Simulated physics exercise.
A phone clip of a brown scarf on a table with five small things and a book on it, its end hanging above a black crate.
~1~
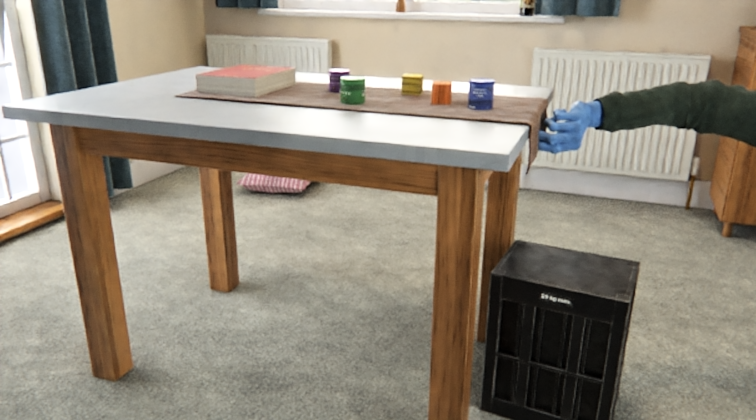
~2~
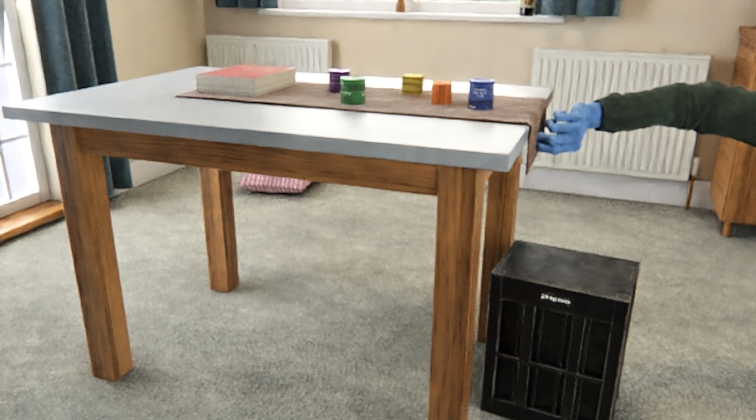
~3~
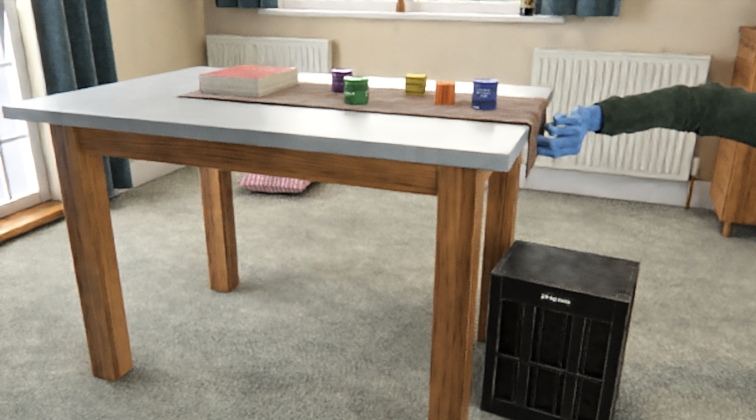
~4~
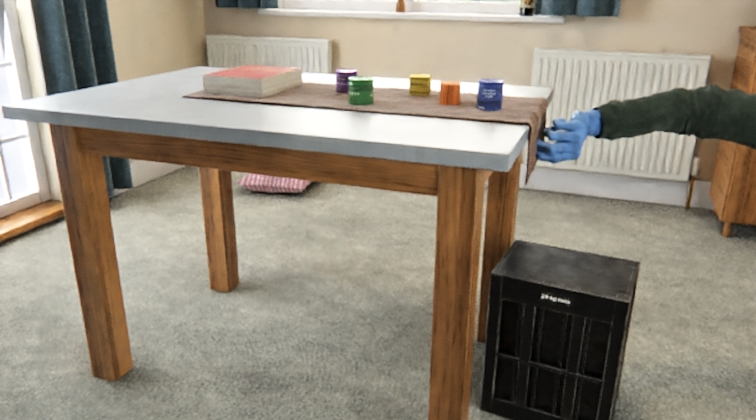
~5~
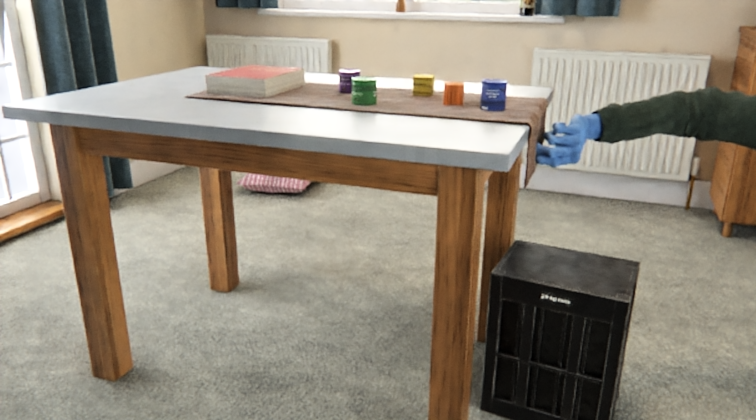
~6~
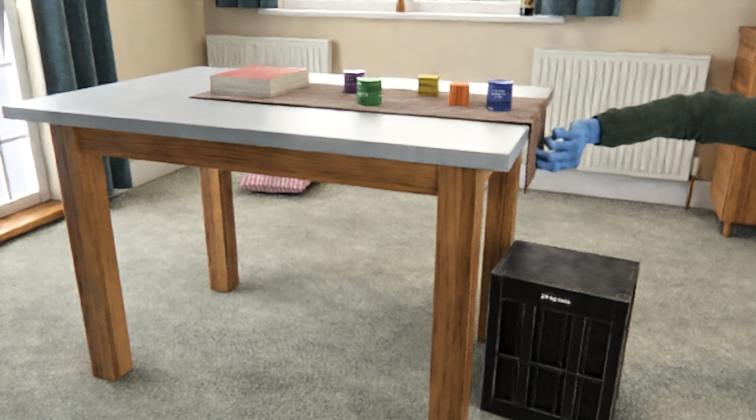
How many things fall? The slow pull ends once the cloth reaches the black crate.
The count of things that fall is two.
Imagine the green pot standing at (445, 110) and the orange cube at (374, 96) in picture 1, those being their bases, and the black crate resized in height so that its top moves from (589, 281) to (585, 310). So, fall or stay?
The green pot is lost, the orange cube stays put.
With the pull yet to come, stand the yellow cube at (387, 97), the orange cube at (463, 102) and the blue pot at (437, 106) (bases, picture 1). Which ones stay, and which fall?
Each in turn: The yellow cube stays aloft, the orange cube goes down, the blue pot goes down.
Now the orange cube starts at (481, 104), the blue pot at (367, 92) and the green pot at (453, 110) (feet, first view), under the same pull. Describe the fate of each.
The orange cube is carried off; the blue pot keeps its place on top; the green pot falls.
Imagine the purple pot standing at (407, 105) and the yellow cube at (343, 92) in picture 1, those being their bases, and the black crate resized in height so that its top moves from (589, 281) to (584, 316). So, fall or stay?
Result: Purple pot gone, yellow cube still there.
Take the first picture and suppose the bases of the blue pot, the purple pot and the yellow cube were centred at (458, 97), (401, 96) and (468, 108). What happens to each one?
Here's how it goes: The blue pot leaves the top, the purple pot remains in place and the yellow cube leaves the top.
A little later, hem near (532, 215); blue pot gone.
Next, hem on the crate; blue pot and orange cube gone.
When it is over, hem on the crate; blue pot and orange cube gone. The answer is two.
